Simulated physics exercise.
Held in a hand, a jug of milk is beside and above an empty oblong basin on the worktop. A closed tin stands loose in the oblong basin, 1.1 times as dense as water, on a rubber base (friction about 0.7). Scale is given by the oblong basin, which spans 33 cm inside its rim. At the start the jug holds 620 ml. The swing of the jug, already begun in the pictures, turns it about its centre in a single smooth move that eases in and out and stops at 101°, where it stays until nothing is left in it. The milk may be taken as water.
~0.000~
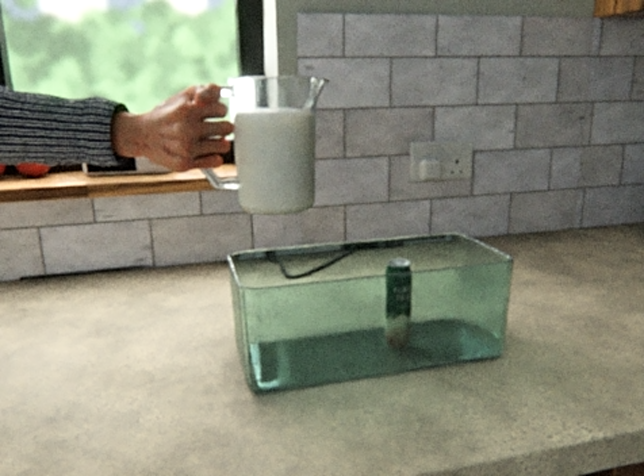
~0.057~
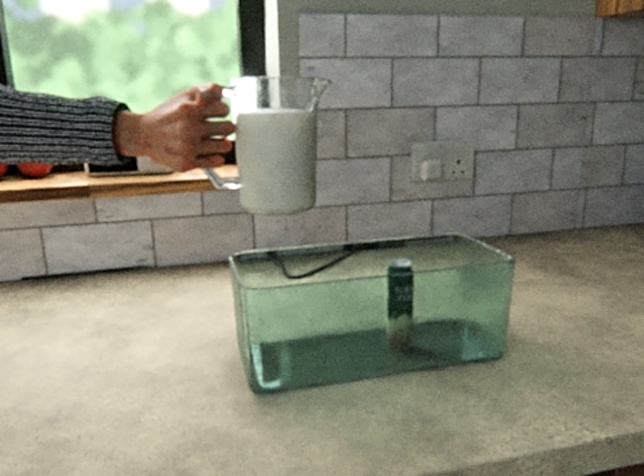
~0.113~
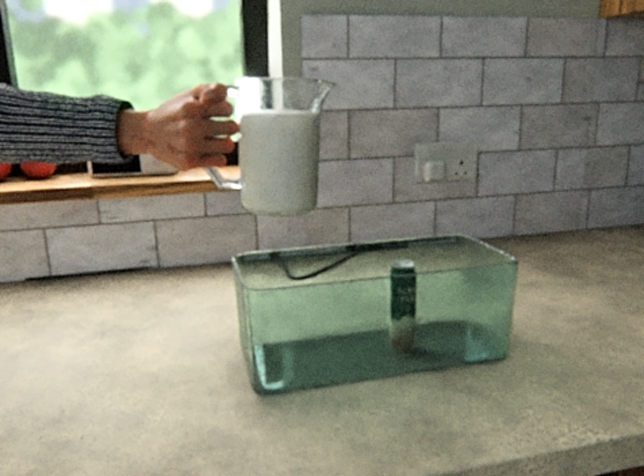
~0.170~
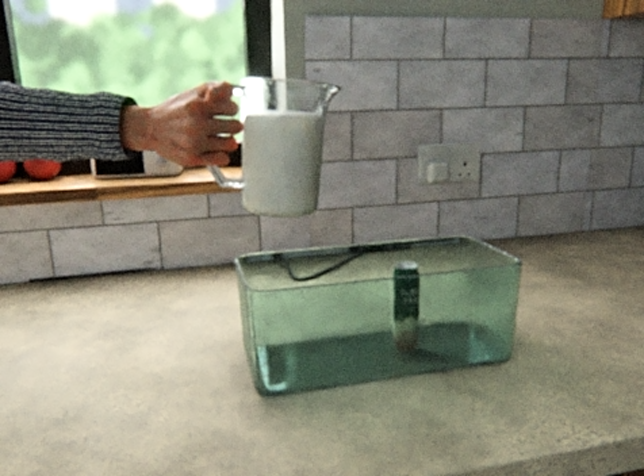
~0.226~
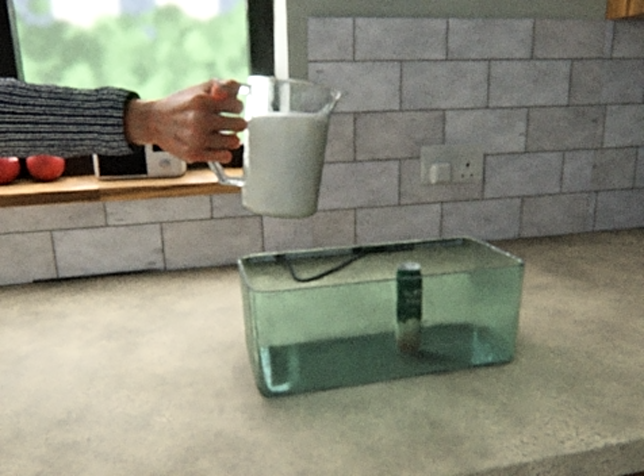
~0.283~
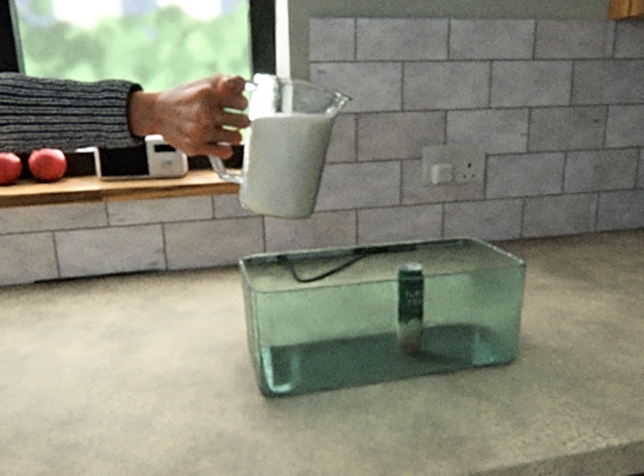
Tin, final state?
Fallen.
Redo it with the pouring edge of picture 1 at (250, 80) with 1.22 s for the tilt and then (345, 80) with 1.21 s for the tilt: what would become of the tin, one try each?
Trial 1 - tin stays standing; trial 2 - tin stays standing.
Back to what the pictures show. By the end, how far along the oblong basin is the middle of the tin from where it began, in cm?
It finishes around 6.5 cm from where it began.
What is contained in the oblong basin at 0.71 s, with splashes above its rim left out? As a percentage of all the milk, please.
0 %, give or take.
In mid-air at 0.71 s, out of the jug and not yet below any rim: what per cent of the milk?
It comes to about 7 percent.
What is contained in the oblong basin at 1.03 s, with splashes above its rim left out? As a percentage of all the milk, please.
Reading: Approx. 30 %.
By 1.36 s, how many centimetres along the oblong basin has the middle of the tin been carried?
Centre to centre, close to 3 cm.
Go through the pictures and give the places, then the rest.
It leans 0°; its right rim is at (329, 79); the milk meets the walls at (234, 113) and (310, 111); the oblong basin's rim runs from (234, 271) to (487, 247); the tin's top is at (399, 266), in the first picture.
It leans 1°; its right rim is at (331, 80); the milk meets the walls at (236, 112) and (312, 111), in the second picture.
It leans 2°; its right rim is at (336, 83); the milk meets the walls at (240, 113) and (316, 113), in the third picture.
It leans 5°; its right rim is at (341, 87); the milk meets the walls at (244, 115) and (320, 114), in the fourth picture.
It leans 8°; its right rim is at (347, 92); the milk meets the walls at (249, 117) and (325, 115), in the fifth picture.
It leans 13°; its right rim is at (353, 98); the milk meets the walls at (252, 119) and (330, 116), in the sixth picture.
Then, 0.71 s in, the tilt is 64° and 93 per cent is still to pour; the tin stands where it began.
Then, 1.03 s in, the tilt is 95° and 49 per cent is still to pour; the tin stands where it began.
Then, 1.36 s in, the tilt is 101° and 8 per cent is still to pour; the tin leans 28°.
Then, 1.72 s in, the tilt is 101° and 1 per cent is still to pour; the tin lies on its side.
Finally, the tin lies on its side.
